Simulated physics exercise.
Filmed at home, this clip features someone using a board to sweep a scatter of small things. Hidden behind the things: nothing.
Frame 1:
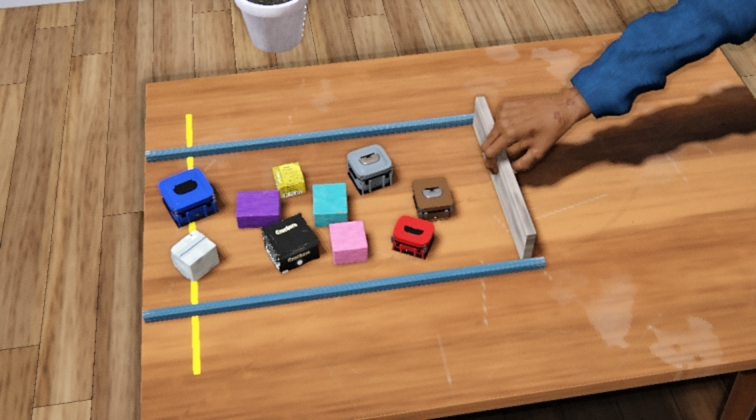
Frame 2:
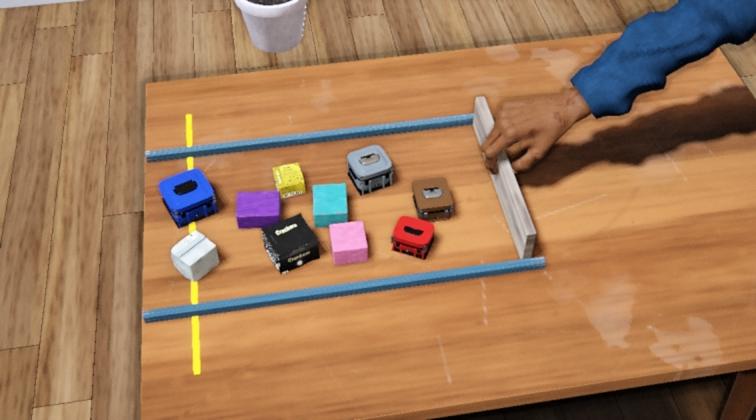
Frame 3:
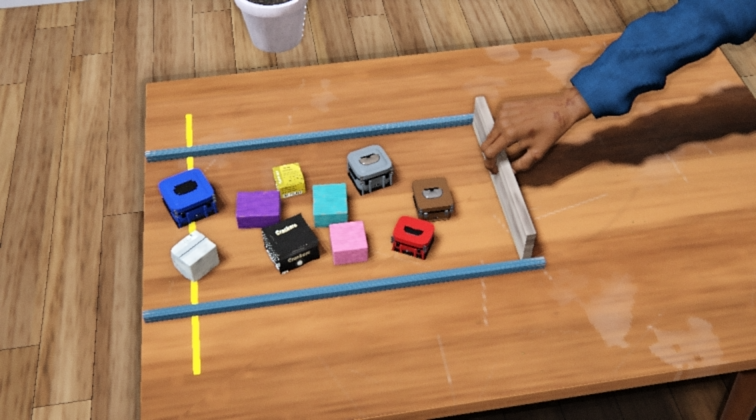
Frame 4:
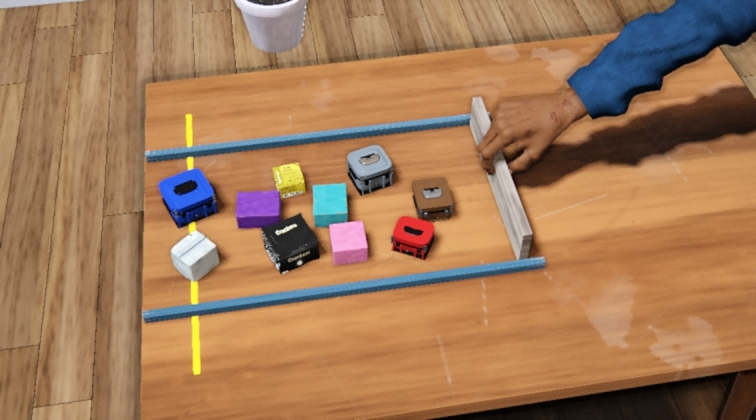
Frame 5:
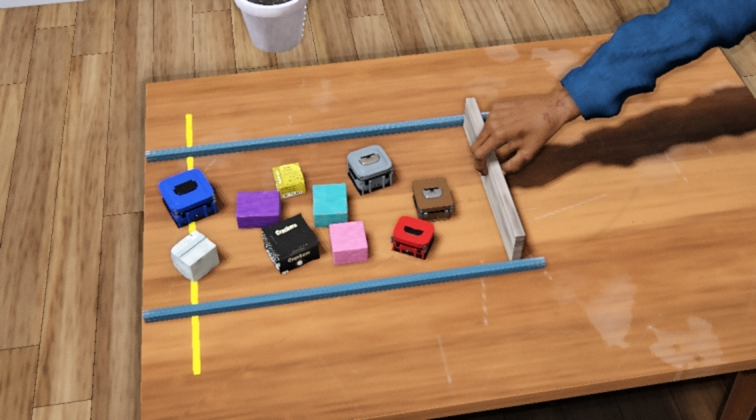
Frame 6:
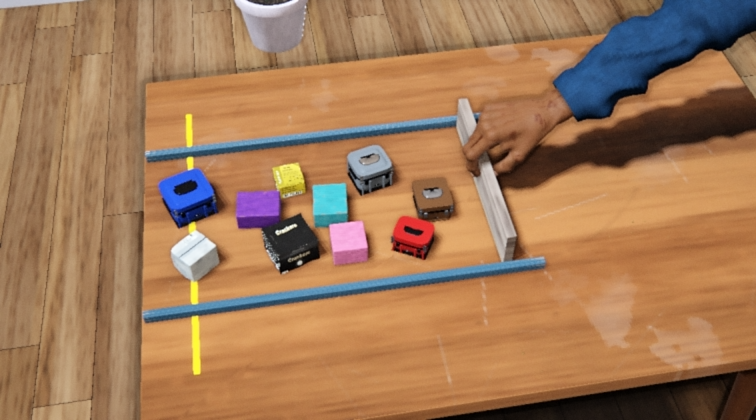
At first, a hand holds a wooden board upright at the right end of two blue rails, with colourful blocks and small cases scattered between them. Then the hand slides the board slightly left toward the brown and red cases, while the scattered things stay still.
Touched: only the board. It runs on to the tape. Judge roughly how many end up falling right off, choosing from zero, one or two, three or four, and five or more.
Once it stops, the band for pieces knocked off is five and up, pretty clearly.
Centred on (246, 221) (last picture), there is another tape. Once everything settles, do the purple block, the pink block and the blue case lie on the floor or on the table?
Purple block stays put, pink block stays put, blue case goes off.
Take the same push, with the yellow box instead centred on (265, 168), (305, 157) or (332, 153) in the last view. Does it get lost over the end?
Try one it is not knocked off; try two it is not knocked off; try three it is not knocked off.
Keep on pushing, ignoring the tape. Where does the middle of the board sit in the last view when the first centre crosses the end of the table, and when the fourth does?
At (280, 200) for the first, at (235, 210) for the fourth.
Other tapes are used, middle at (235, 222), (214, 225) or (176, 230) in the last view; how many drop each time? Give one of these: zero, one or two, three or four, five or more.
First just one or two, next three or four, finally five or over.
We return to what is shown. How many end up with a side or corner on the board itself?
3 in contact.
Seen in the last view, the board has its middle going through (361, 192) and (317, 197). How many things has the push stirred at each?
Well, it's 6 at the first one and 10 at the second.
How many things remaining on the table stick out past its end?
My count gives 0.
Early on, none off yet; blue case at rest near (188, 197); white box at rest near (195, 256); purple block at rest near (259, 209).
Finally, the number that fall off is five or more; lost, pink block, turquoise block, yellow box, black box, purple block, white box and blue case.
